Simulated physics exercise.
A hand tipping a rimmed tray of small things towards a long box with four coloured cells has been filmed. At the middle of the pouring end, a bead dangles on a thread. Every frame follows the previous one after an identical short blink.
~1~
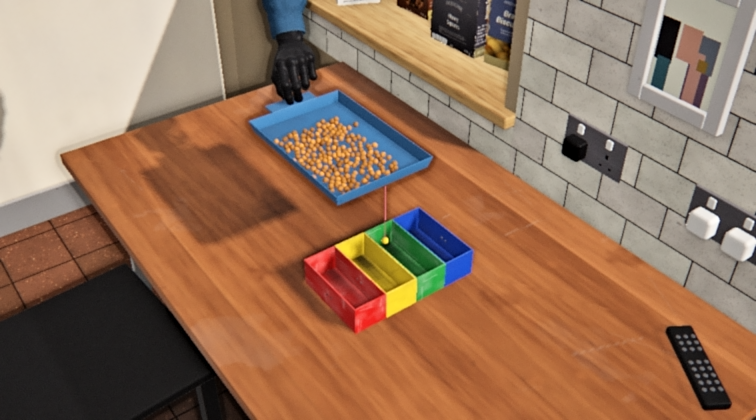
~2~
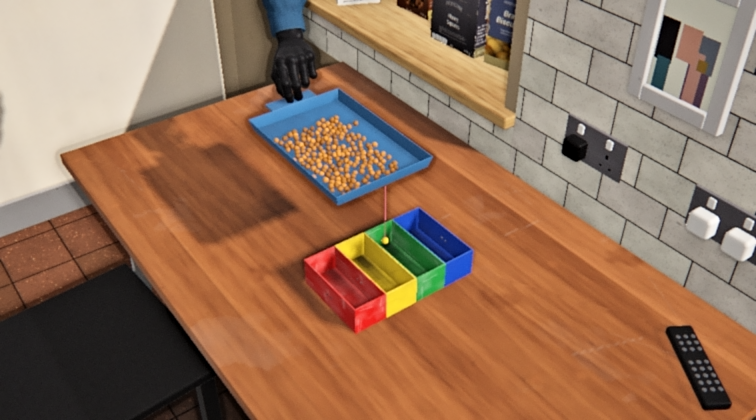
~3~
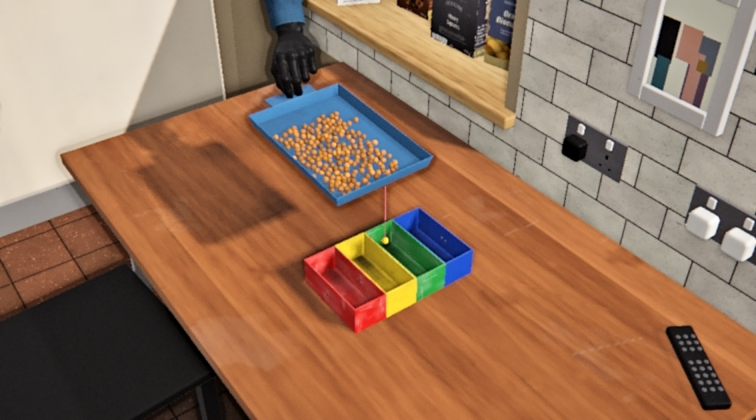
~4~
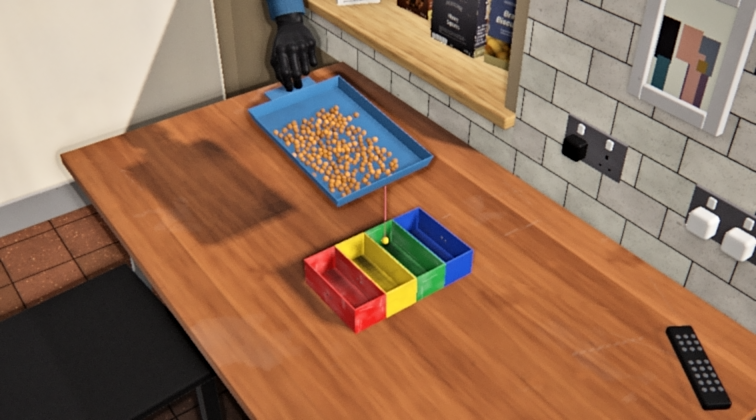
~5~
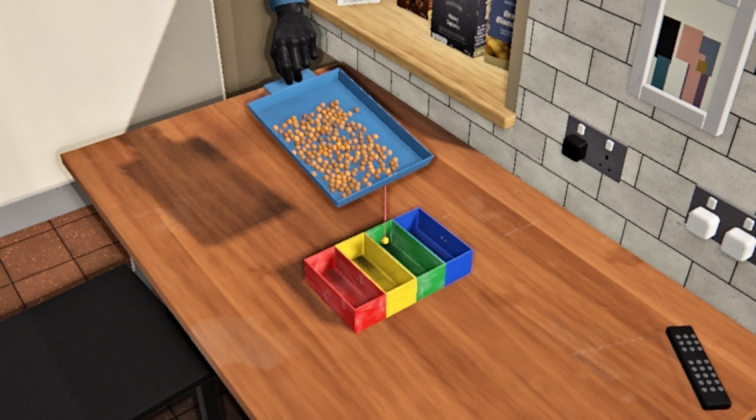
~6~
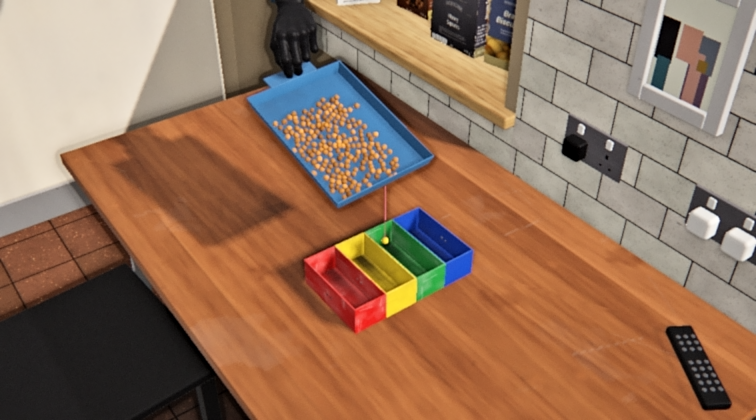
A gloved hand slightly tilts a blue tray of roasted chickpeas above four coloured cells.
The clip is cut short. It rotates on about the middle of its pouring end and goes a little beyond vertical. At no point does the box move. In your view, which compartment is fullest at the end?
Fullest: The red compartment.
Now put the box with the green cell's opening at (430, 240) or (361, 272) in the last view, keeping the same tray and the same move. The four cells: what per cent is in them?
Trial 1 near 50 %, trial 2 near 100 %.
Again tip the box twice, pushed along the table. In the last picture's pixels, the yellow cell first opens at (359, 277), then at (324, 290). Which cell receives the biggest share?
First try: That yellow cell; second try: That green cell.
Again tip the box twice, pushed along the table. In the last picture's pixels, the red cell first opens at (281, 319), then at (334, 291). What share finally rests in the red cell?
Respectively 0 percent and 30 percent.
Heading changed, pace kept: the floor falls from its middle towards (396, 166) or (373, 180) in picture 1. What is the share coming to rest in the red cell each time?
First heading 0 %, second heading 30 %.
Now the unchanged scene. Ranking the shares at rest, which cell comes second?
That yellow cell.
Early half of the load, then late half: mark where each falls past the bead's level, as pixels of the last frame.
Around (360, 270), followed by around (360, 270).
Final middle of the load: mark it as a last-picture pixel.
Last view, centre at rest - approx. (362, 301).
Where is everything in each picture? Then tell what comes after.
In the first picture, corners of the pouring end at (338, 194) and (428, 156), level; middle of the load at (335, 155), roasted chickpeas; bead on its thread at (385, 241); red cell at (371, 312); yellow cell at (401, 296); green cell at (430, 280); blue cell at (458, 266).
In the second picture, corners of the pouring end at (338, 195) and (428, 156), level; middle of the load at (335, 155).
In the third picture, corners of the pouring end at (338, 195) and (428, 156), tipped barely, lowest at the left corner; middle of the load at (335, 153).
In the fourth picture, corners of the pouring end at (338, 197) and (428, 155), tipped a little, lowest at the left corner; middle of the load at (335, 150).
In the fifth picture, corners of the pouring end at (338, 198) and (429, 155), tipped a little, lowest at the left corner; middle of the load at (335, 148).
In the sixth picture, corners of the pouring end at (339, 200) and (429, 155), tipped a little, lowest at the left corner; middle of the load at (335, 146); red cell at (371, 312); yellow cell at (401, 296); green cell at (430, 280); blue cell at (458, 266).
Soon, tray tipped steeply; all on the tray.
A while on, tray tipped right over; about a third on the tray; about a quarter in the red cell; a small part in the yellow cell; a stray few in the green cell; about a quarter falling or outside the box.
Towards the end, tray tipped past a quarter turn; about half in the red cell; about a third in the yellow cell; a small part in the green cell; a small part falling or outside the box.
Finally, tray tipped past a quarter turn; about half in the red cell; about a third in the yellow cell; a small part in the green cell; none in the blue cell; a small part outside the box.
